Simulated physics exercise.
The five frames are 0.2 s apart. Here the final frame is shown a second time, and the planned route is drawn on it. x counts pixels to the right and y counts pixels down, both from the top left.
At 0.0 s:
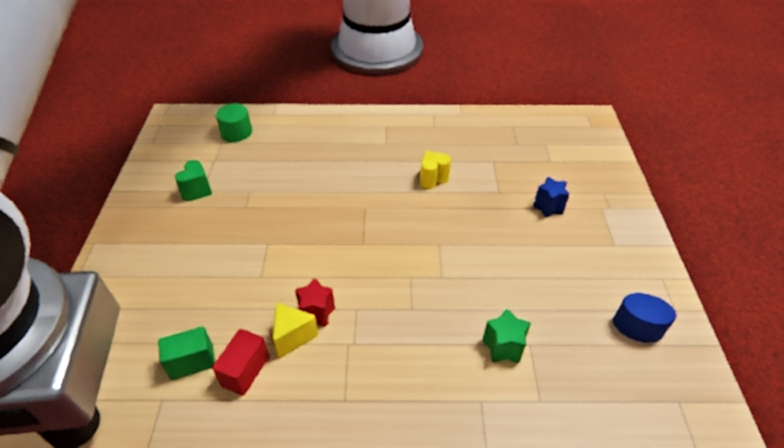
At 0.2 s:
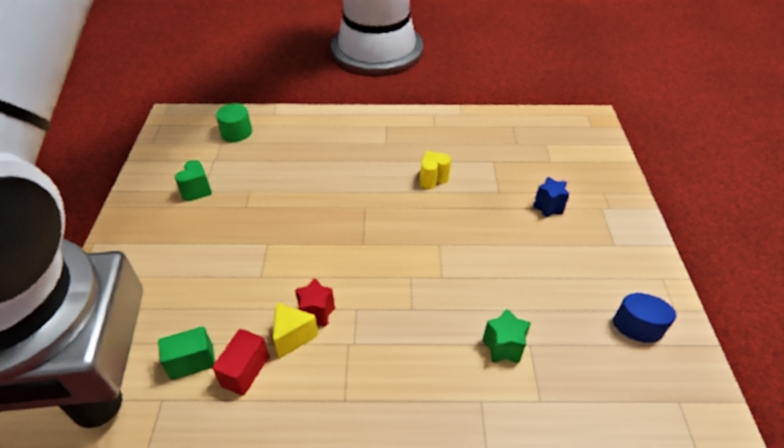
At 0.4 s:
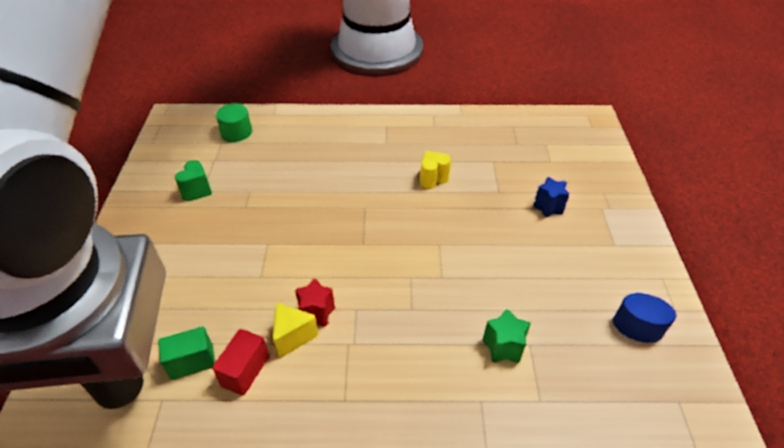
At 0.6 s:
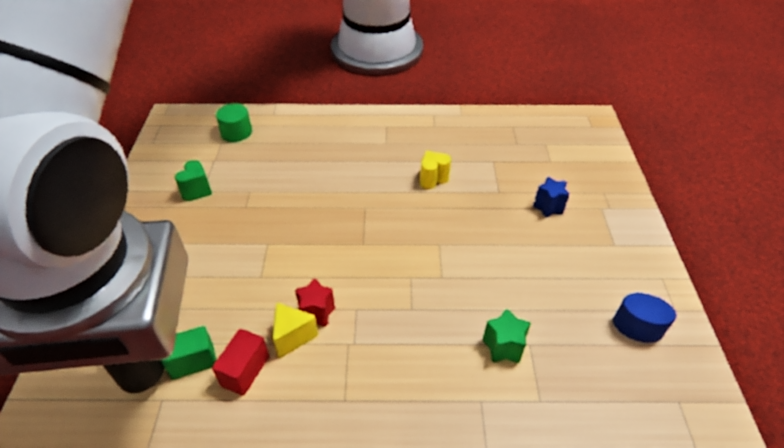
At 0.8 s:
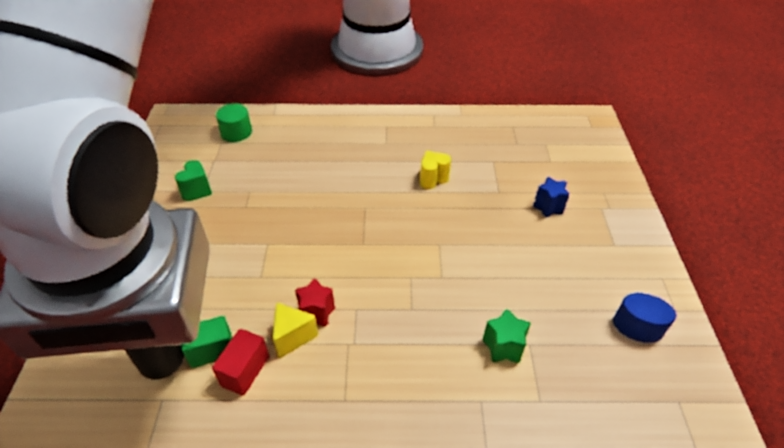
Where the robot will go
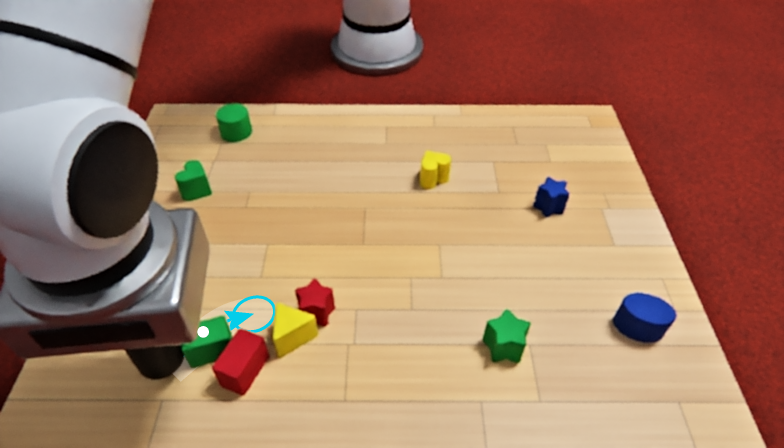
A white and grey robot arm slides in from the left over a pale wooden table on red carpet, viewed from above by a still camera. Its dark rod moves rightward and nudges the green block towards the red one. A yellow triangle, red star, green star, blue disc, blue star, yellow heart, green heart and green cylinder stay put around the tabletop.
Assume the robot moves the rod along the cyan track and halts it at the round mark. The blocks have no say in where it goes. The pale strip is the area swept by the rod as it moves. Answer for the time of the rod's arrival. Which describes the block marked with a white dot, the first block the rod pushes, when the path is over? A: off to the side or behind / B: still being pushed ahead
I'll go with B - still being pushed ahead.
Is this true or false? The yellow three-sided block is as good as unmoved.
This is false.
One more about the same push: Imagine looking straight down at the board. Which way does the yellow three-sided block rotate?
Spins clockwise.
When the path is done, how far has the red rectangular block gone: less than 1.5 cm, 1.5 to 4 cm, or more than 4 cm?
I'd go with under 1.5 cm for this block.
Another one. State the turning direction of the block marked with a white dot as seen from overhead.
My prediction: CW.
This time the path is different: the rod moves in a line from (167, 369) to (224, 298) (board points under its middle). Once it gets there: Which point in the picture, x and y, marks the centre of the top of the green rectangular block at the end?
Put as a pixel place, it's (247, 305).
Path on the board, from (167, 369) through (195, 345) and (222, 324) to (254, 314); the dot is on the green rectangular block.
The first path, step by step. Halfway along, rod (205, 324); green rectangular block (246, 310), turned 20° clockwise.
At the end, rod (251, 304); green rectangular block (290, 303), turned 45° clockwise; red rectangular block in place; yellow three-sided block (314, 326), turned 30° clockwise; red star (325, 291), turned 25° anticlockwise.
